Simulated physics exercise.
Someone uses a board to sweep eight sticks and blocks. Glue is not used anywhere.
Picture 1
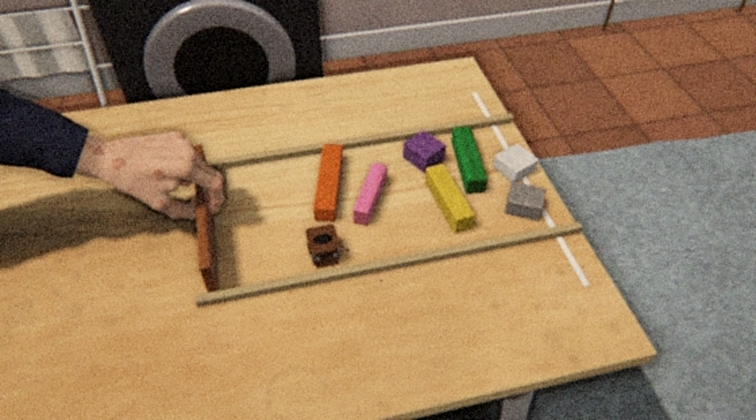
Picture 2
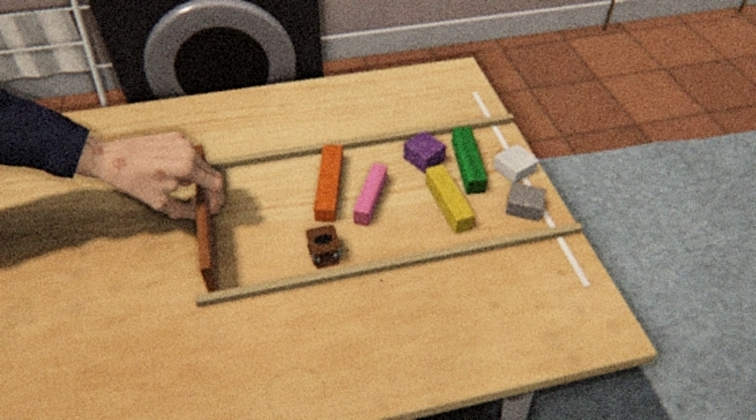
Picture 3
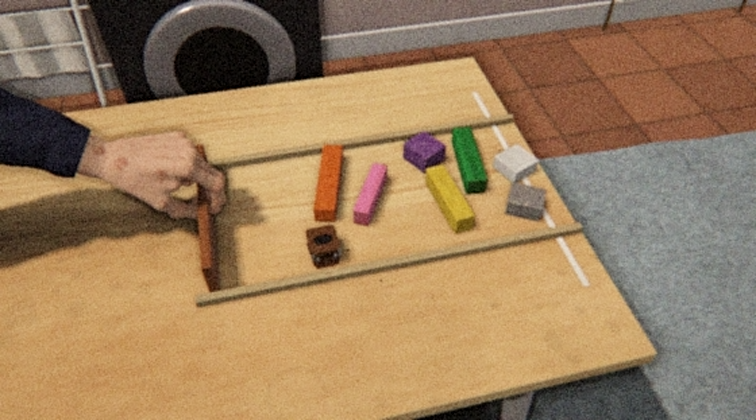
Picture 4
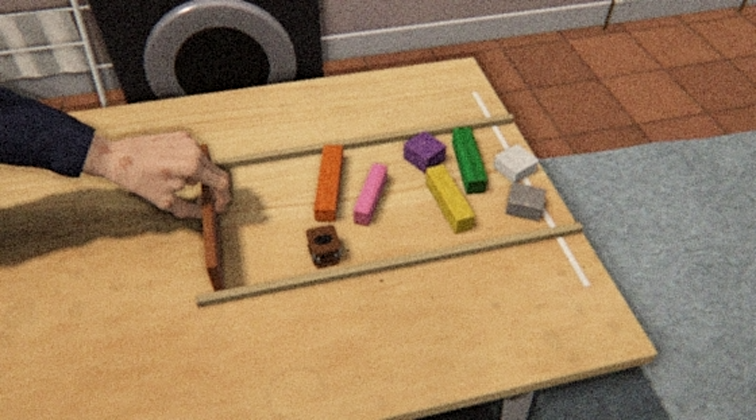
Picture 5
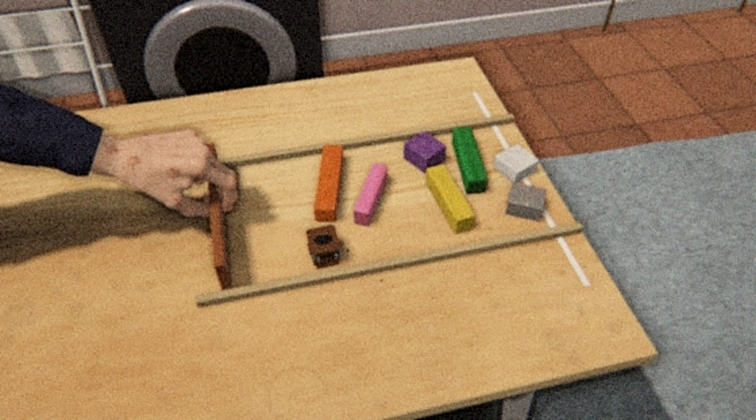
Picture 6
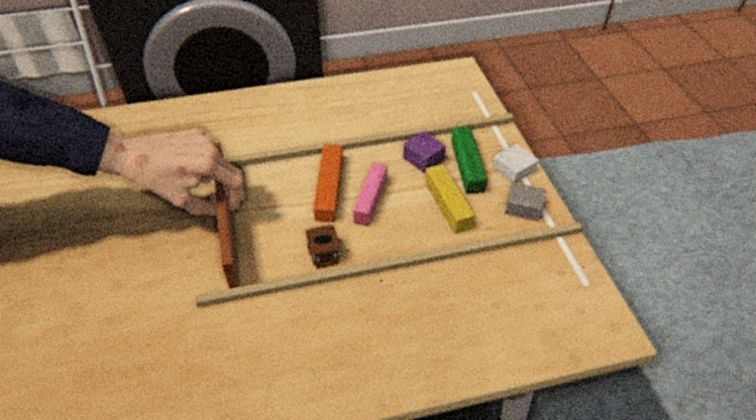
At the start, a hand holds a brown board upright at the left of a wooden table, with eight colourful sticks and blocks lying between two thin rails to its right. The hand keeps still at first, then slides the board slightly right, while the pieces stay where they are, untouched.
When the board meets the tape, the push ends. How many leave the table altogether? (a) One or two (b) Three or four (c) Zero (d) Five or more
Five or more (d).
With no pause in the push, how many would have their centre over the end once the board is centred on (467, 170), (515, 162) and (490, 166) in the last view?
1, 5, 3.
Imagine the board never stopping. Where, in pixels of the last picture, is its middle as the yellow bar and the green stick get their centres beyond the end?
Approx. (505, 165) for the first, approx. (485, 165) for the second.
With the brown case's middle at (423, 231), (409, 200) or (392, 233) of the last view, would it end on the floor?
Result per try, in order: Not toppled; toppled; not toppled.
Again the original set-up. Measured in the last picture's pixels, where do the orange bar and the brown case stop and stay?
Orange bar: About (521, 149); brown case: About (559, 204).
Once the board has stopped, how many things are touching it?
2 end up touching it.
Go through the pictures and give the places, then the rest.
In the first frame, white block (515, 163); grey block (526, 201); green stick (469, 159); board (205, 215); tape (522, 174).
In the second frame, grey block (526, 202); brown case (324, 247).
In the third frame, green stick (469, 159); board (206, 214).
In the fourth frame, white block (516, 164); orange bar (329, 182).
In the fifth frame, grey block (526, 202); pink stick (371, 194).
In the sixth frame, white block (515, 163); grey block (525, 202); green stick (469, 159); board (225, 211); tape (522, 174).
Early on, none off yet; white block at rest near (515, 163); grey block at rest near (525, 202); green stick at rest near (469, 159).
A while later, none off yet; white block leaning well over near (557, 177); grey block travelled about its own width near (553, 196); green stick travelled about its own width near (528, 151).
Finally, the number that fall off is five or more; lost, pink stick, purple block, yellow bar, green stick, grey block and white block.
